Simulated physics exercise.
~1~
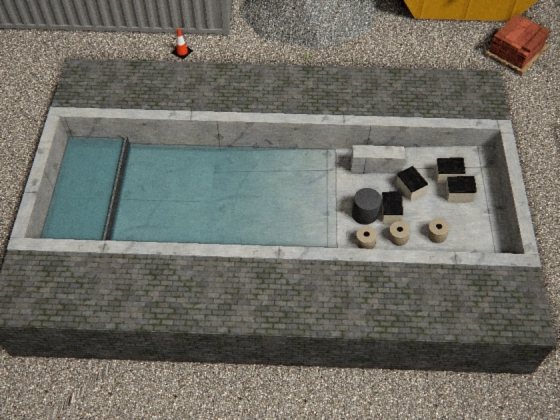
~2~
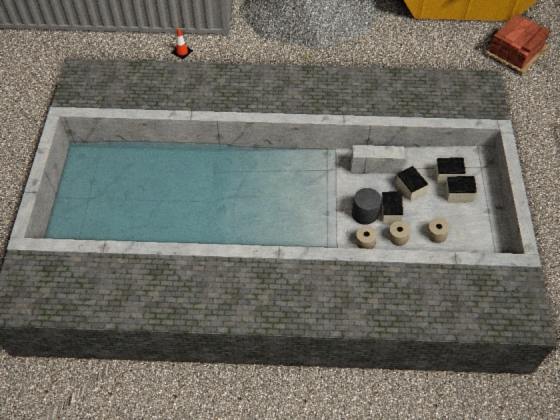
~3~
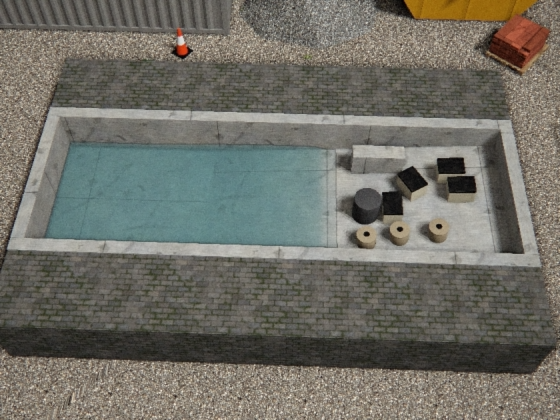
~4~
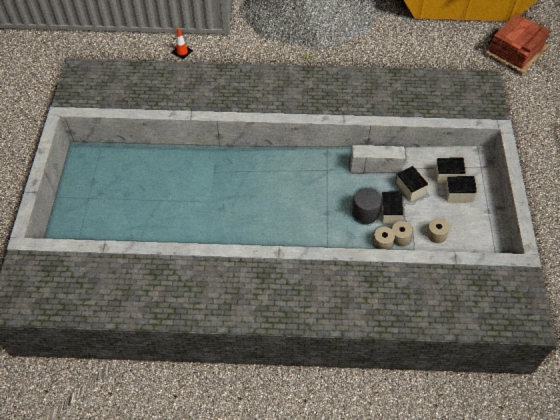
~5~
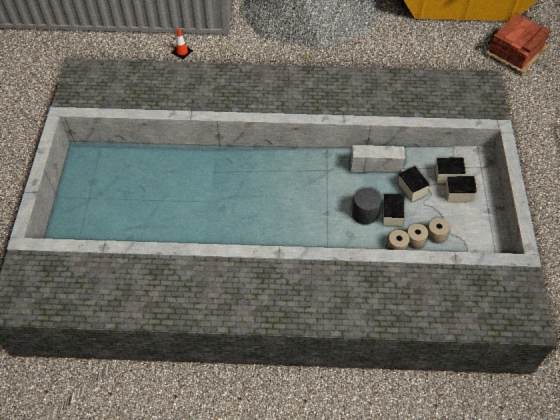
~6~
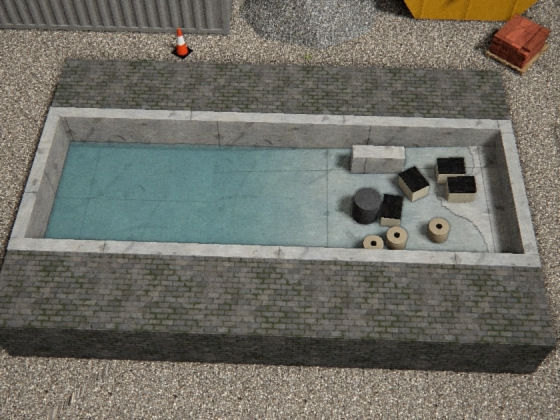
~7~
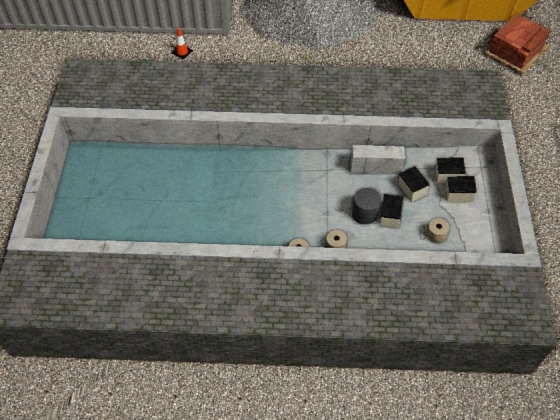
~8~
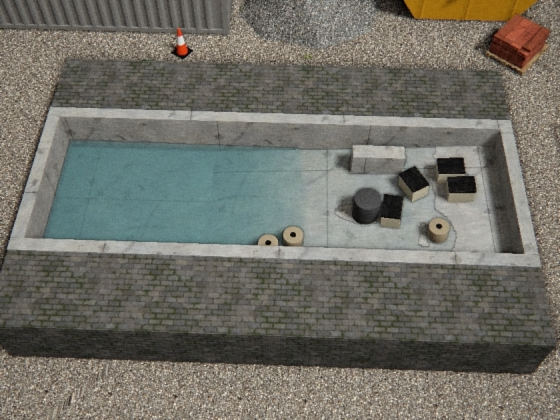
At first, a dark barrier near the left end of a long stone basin holds back a strip of blue water, while pale crates with dark tops, pale tubs, a dark drum and a light block sit on the bare right side. The barrier vanishes, and the water spreads rightward up the slope. It reaches the objects and pushes two of the small round tubs to the right, toward a third. Then the water draws back, carrying those two tubs left along the near wall. They end well left of the others, which stay mostly in place.
